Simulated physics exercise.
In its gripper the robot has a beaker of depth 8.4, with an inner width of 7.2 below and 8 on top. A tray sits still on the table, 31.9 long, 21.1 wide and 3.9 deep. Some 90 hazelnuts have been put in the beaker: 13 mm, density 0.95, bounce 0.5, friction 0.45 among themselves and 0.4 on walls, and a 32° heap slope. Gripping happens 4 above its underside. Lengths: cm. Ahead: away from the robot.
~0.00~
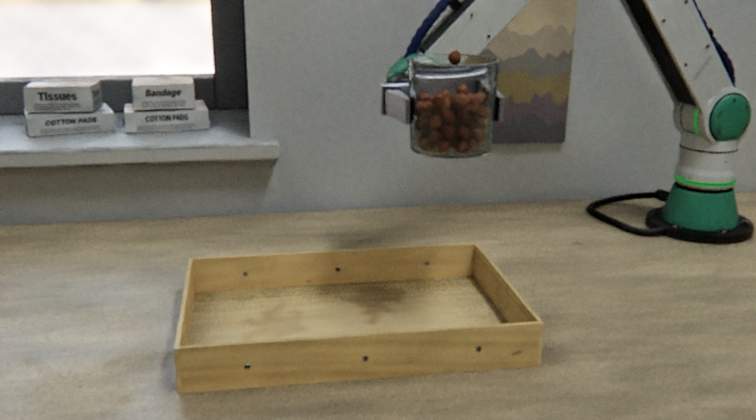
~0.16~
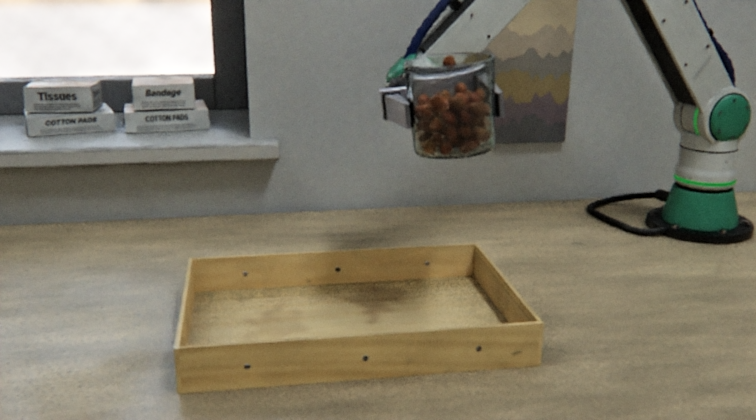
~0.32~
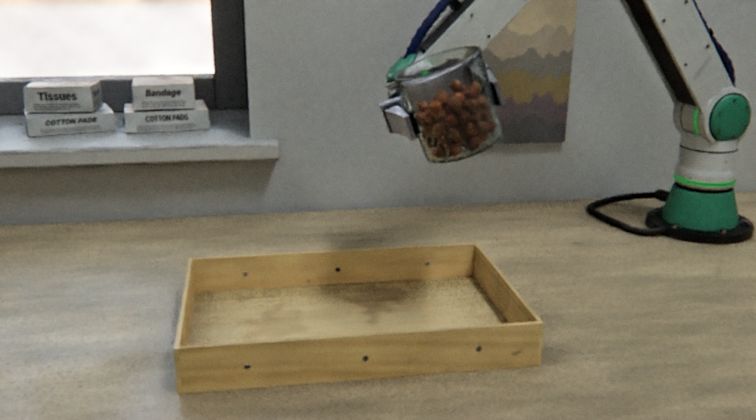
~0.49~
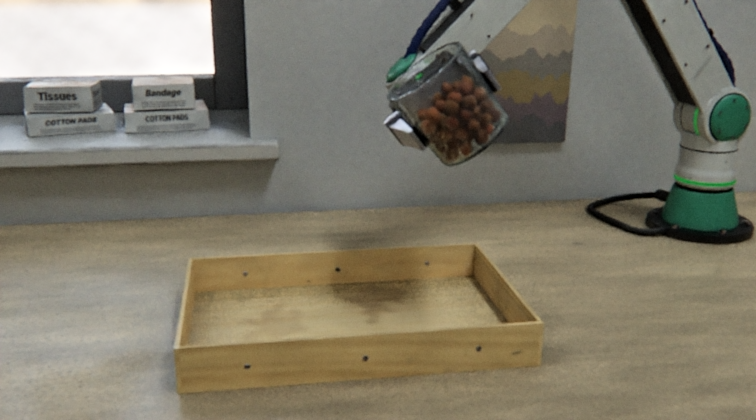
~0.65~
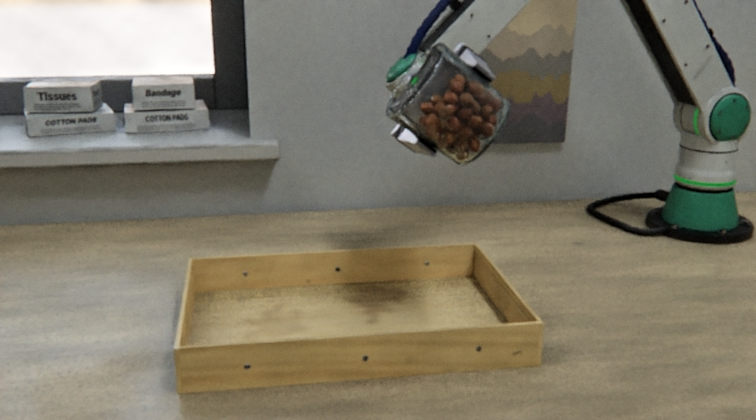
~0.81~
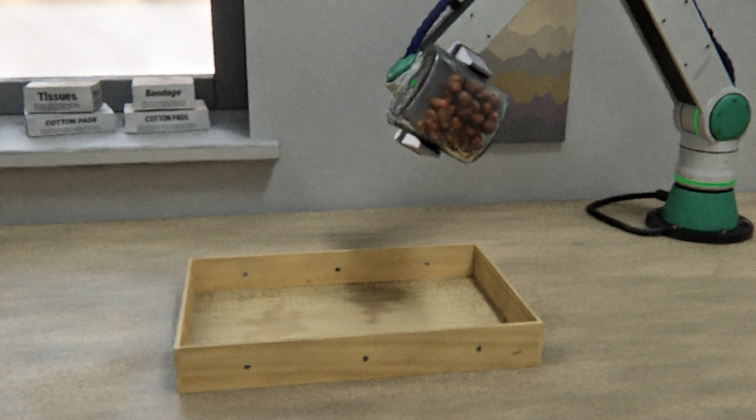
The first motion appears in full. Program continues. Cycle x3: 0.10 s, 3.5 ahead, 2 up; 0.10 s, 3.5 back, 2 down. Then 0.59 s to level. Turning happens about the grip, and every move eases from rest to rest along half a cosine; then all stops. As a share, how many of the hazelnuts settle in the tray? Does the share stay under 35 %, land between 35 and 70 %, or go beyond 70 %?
It lands between 35 and 70 %.
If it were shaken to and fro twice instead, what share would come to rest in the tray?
It would then be around 40 per cent.
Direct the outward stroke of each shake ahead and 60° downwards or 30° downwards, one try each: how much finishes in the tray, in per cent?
Try one gives about 0 in a hundred, try two about 10 in a hundred.
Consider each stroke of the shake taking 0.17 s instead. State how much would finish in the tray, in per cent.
0 %.
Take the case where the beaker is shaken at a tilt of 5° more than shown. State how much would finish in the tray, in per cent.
It would be near 70 per cent.
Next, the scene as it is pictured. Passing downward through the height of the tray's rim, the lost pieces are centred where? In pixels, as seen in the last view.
Near (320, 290).
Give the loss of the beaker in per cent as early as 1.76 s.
Share out: Near 50 %.
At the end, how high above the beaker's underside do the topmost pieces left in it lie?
Around 5.5 centimetres above the underside.
After 1.29 s, tilted 58° forward, highest piece 24 above the table; 55 in the beaker, 21 in the tray, 17 in flight or on a rim.
After 1.76 s, tilted 20° forward, highest piece 24 above the table; 46 in the beaker, 44 in the tray, 3 on the table or floor.
After 2.20 s, level, highest piece 23 above the table; 46 in the beaker, 44 in the tray, 3 on the table or floor.
After 3.25 s, level, highest piece 23 above the table; 46 in the beaker, 44 in the tray, 3 on the table or floor.
In the end, 46 in the beaker, 44 in the tray, 3 on the table or floor. That is 47 % in the tray.
